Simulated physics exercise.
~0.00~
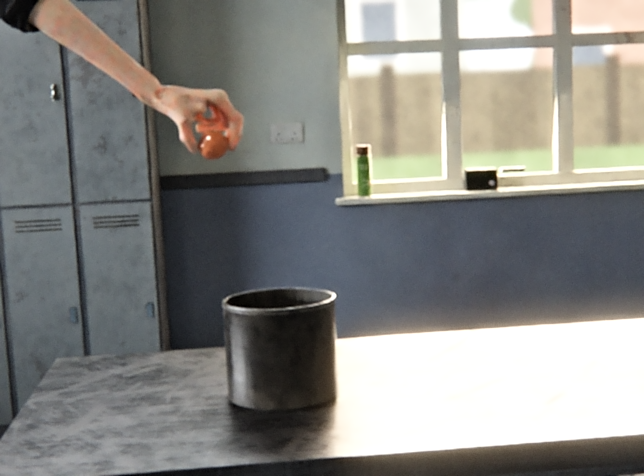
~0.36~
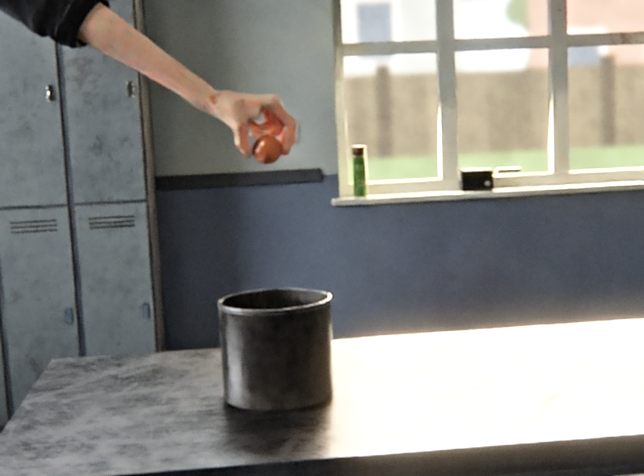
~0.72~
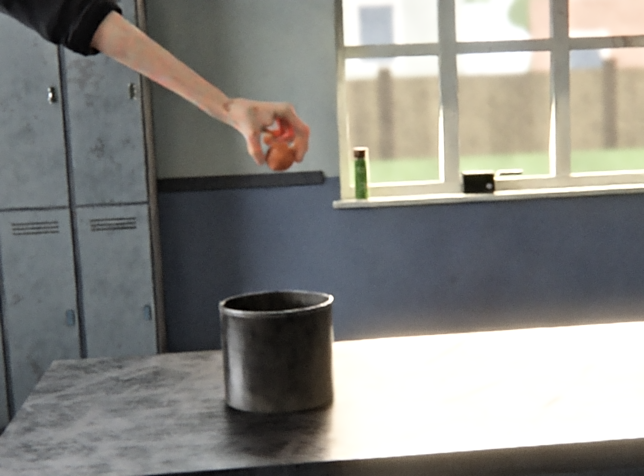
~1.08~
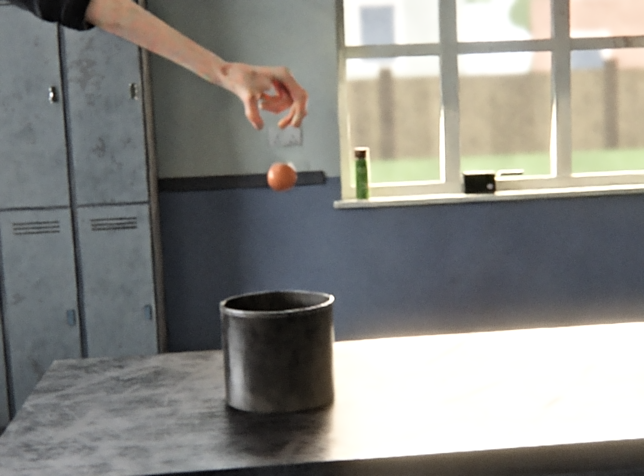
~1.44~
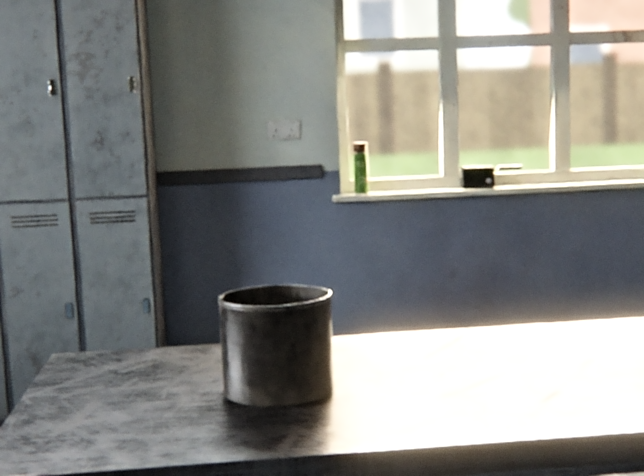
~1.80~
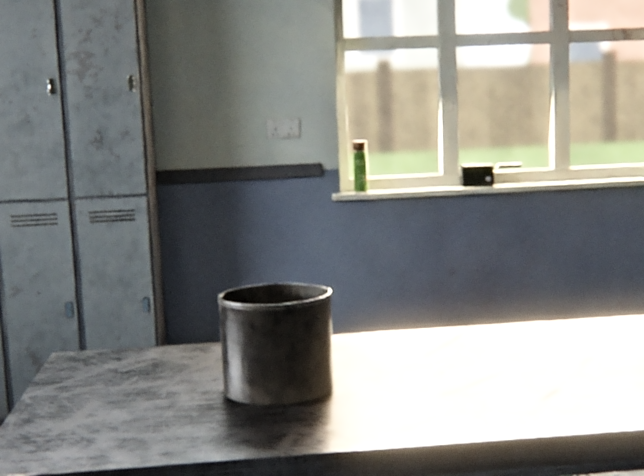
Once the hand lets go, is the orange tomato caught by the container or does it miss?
The orange tomato is caught by the container. It falls from above the open top and ends up out of sight inside.
